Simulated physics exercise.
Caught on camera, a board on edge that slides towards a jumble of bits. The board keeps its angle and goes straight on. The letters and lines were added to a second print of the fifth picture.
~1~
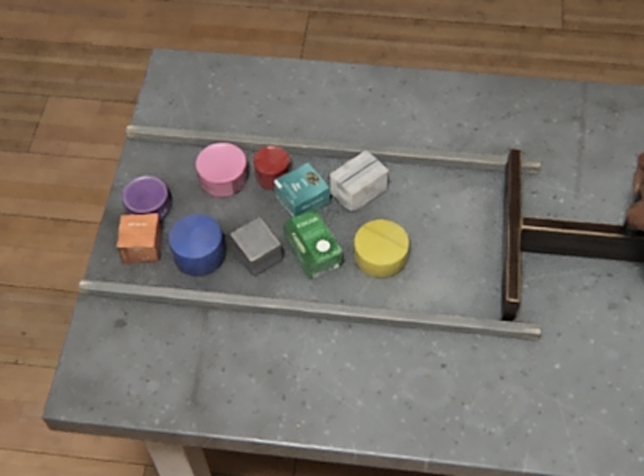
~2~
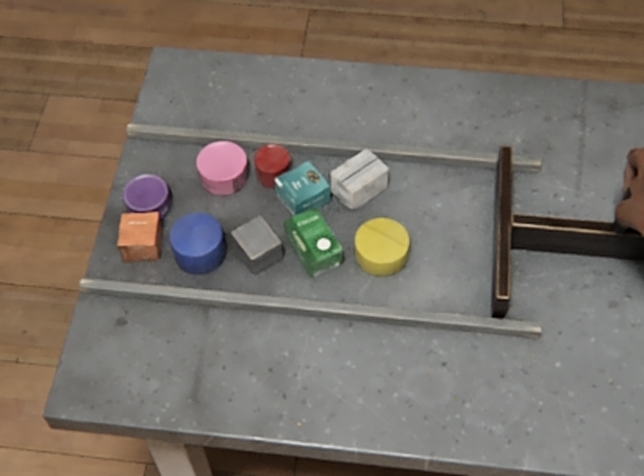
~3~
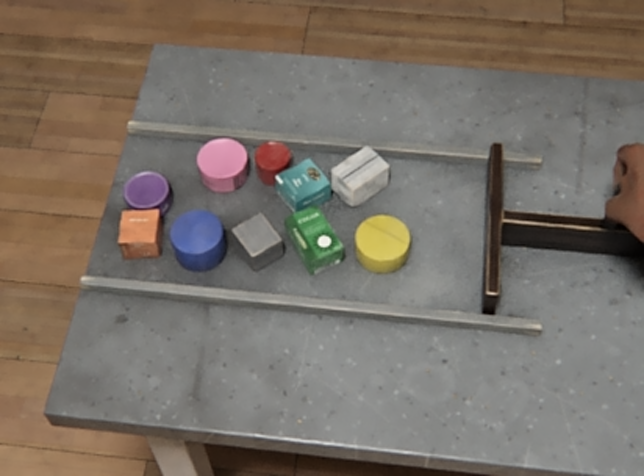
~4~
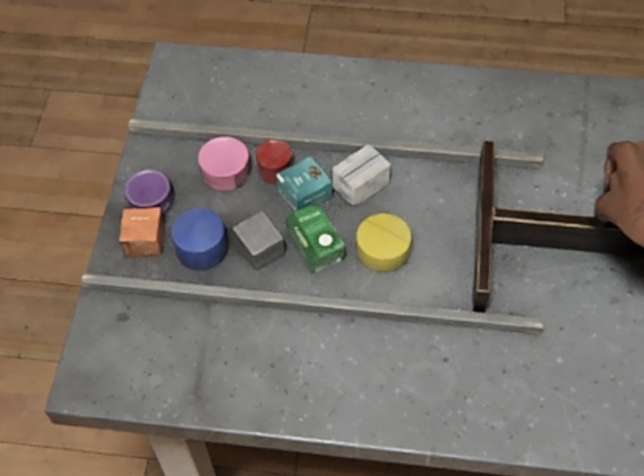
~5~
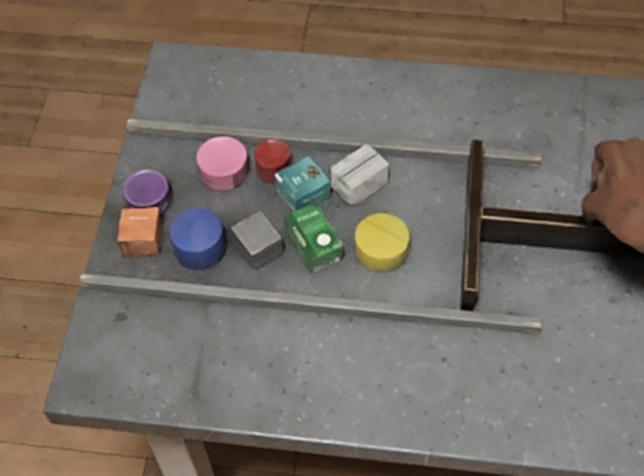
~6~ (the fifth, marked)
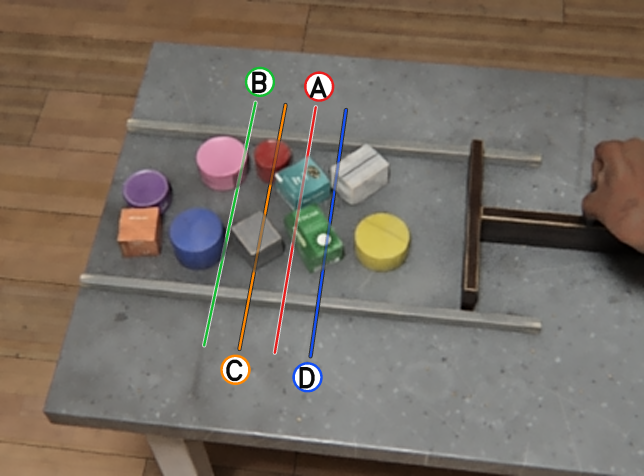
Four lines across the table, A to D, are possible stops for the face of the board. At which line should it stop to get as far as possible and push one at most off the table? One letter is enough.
The farthest such stop is C.
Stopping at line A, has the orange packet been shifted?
Yes.
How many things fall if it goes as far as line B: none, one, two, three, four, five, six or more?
In all, two.
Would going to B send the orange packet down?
By then, yes.
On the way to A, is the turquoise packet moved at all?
Yes.
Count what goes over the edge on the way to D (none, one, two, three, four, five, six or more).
By then, none.
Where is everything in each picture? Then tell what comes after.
Blue tin (198, 245); red tub (273, 168); green box (313, 244), in the first picture.
Board (505, 218); yellow tin (382, 247), in the second picture.
Board (496, 214); orange packet (141, 234), in the third picture.
Board (486, 212); grey block (259, 241), in the fourth picture.
Board (475, 211); turquoise packet (303, 186); blue tin (198, 239); red tub (273, 162), in the fifth picture.
On the marked copy, A at (297, 220); B at (232, 214); C at (264, 217); D at (330, 223).
Taking C. A third of the way, board (399, 204); yellow tin (362, 241); purple jar (148, 194).
Two thirds of the way, board (323, 197); orange packet (121, 229); blue tin (159, 245).
When it is over, board (267, 192); orange packet (98, 214); blue tin (103, 250); none fallen.
As for the rest, A is within the limit but short; B drops two; D is within the limit but short.
